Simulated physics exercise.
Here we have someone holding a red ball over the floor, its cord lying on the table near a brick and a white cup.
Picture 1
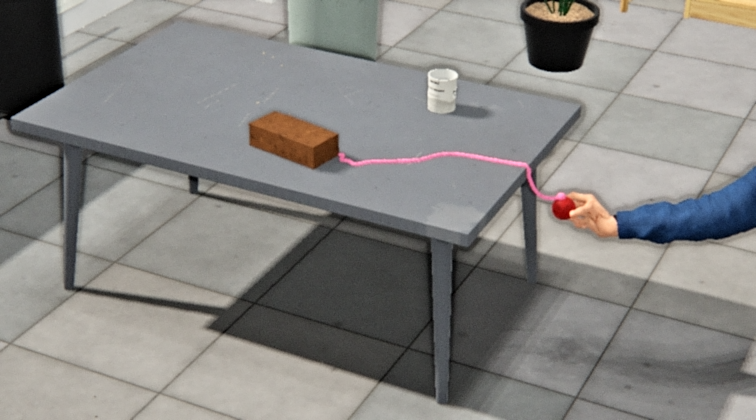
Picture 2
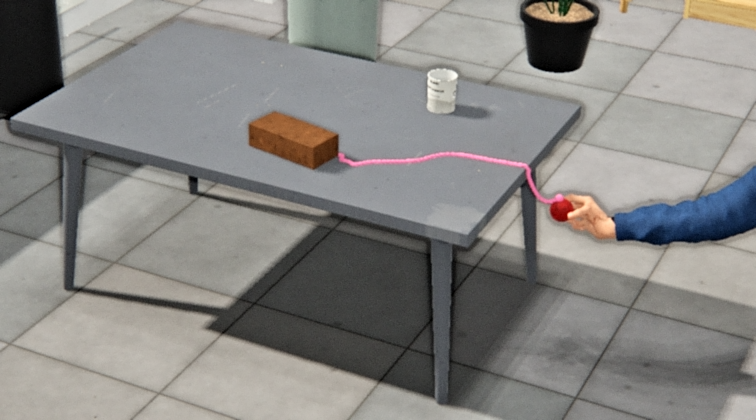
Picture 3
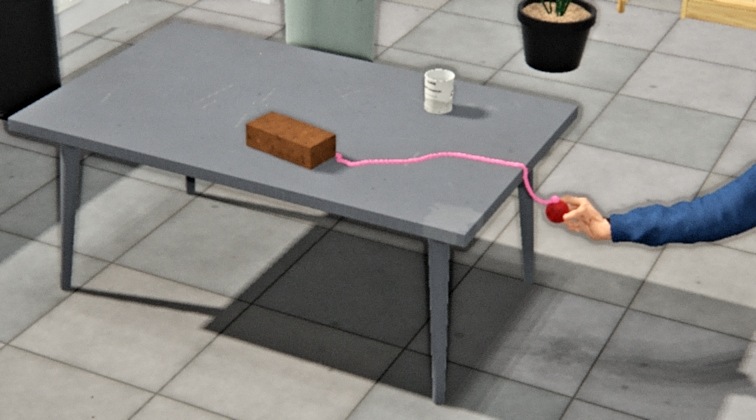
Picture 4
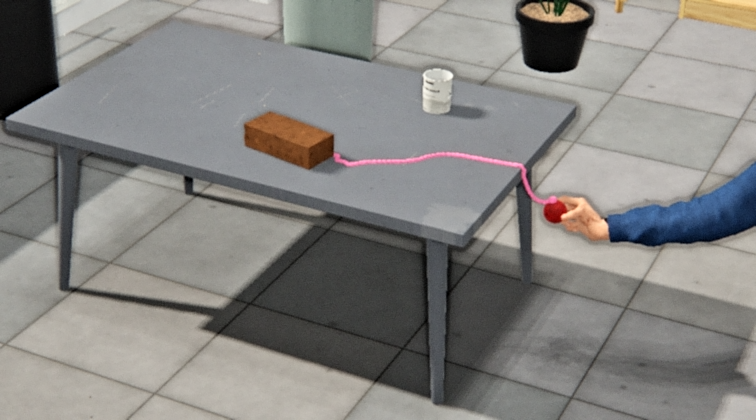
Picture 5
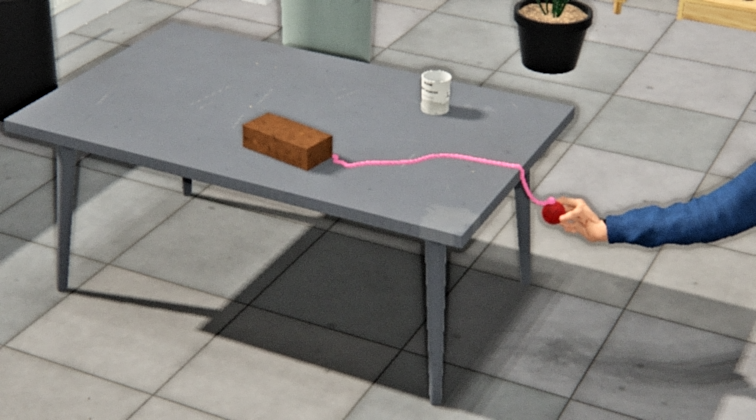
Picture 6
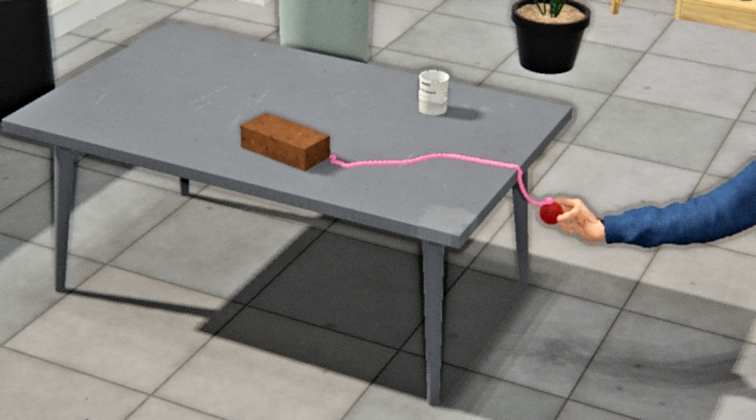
A grey table stands on a floor of grey tiles, seen from slightly above, with a potted plant behind it. A reddish-brown brick and a white cup sit on top, and a pink cord runs from the brick over the right edge to a red ball held by a hand in a blue sleeve. Nothing moves on its own; the view only shifts very slightly.
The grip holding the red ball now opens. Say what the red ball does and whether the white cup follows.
Outcome: The red ball stops short of the ground, the white cup is not moved.
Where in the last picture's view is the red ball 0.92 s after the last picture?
Somewhere about (544, 255), I'd say.
Then, 0.92 s later than the last view, ball above the floor near (544, 255); brick as before; cup as before.
Then, 1.88 s later than the last view, ball above the floor near (545, 262); brick as before; cup as before.
Finally, ball above the floor near (503, 275); brick as before; cup as before. The red ball swings from the edge and the white cup stays on top.
